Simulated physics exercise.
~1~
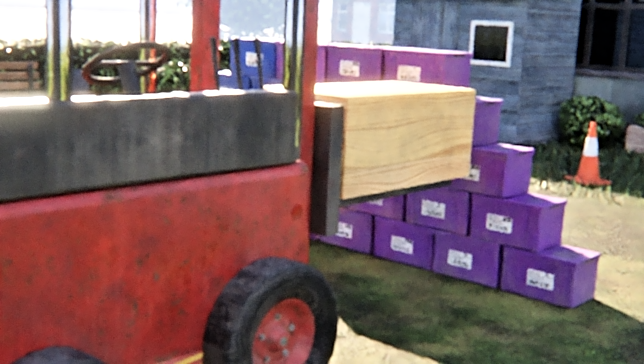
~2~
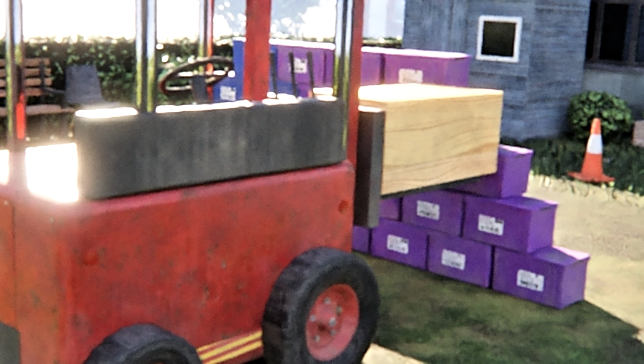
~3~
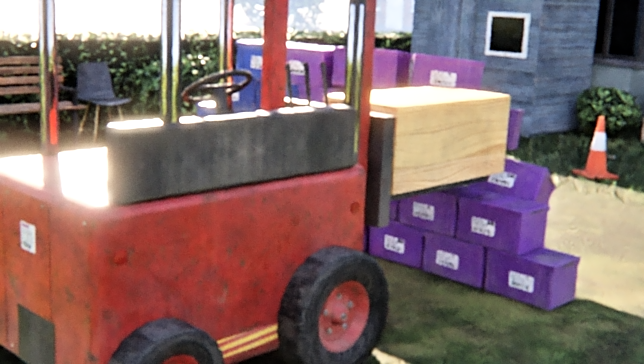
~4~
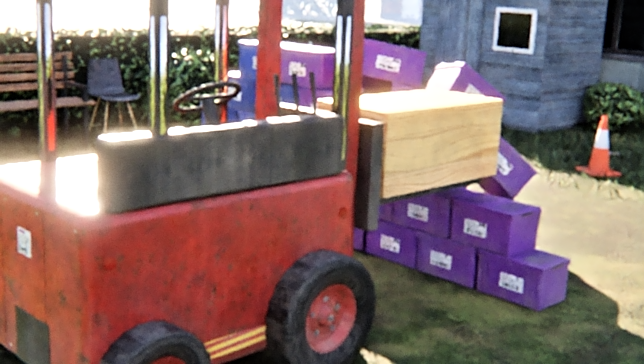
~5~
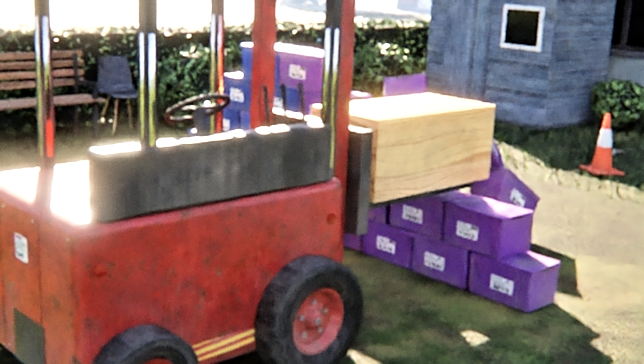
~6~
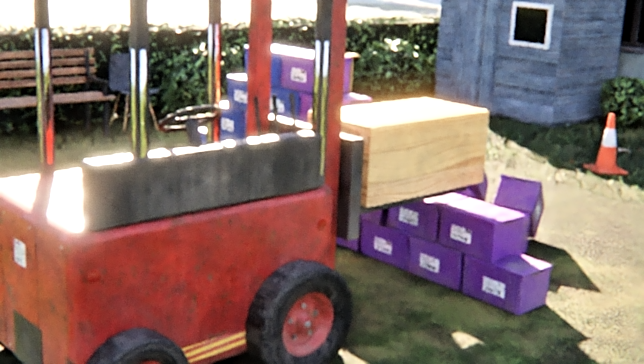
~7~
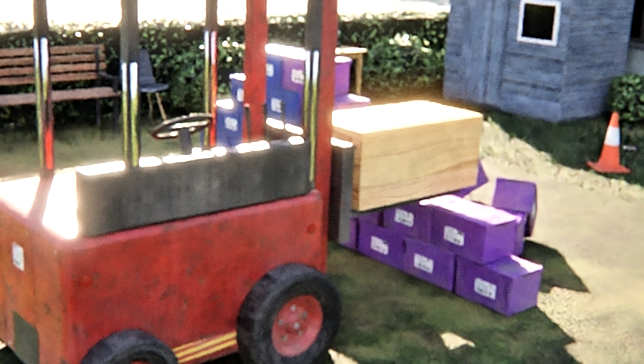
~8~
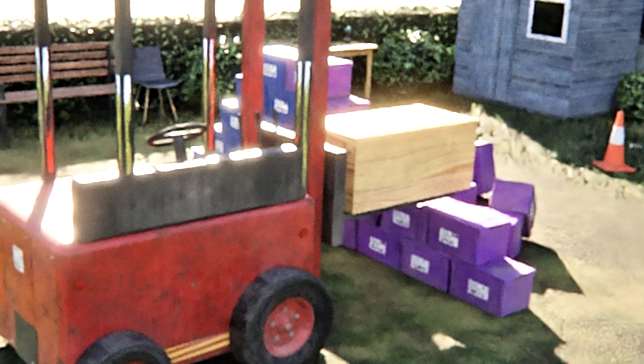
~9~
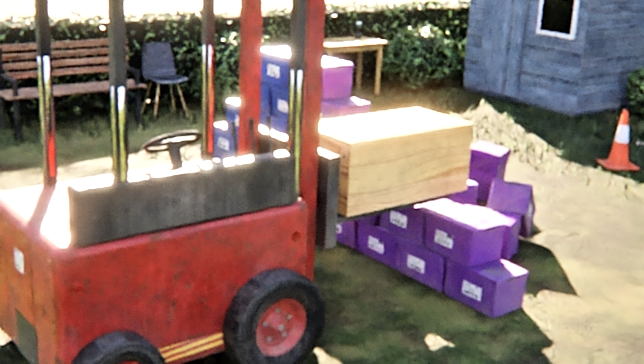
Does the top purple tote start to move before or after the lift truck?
It starts to move after the lift truck. The truck is already rolling to the right while the top purple tote is still in place, and only later does the tote shift and tip.
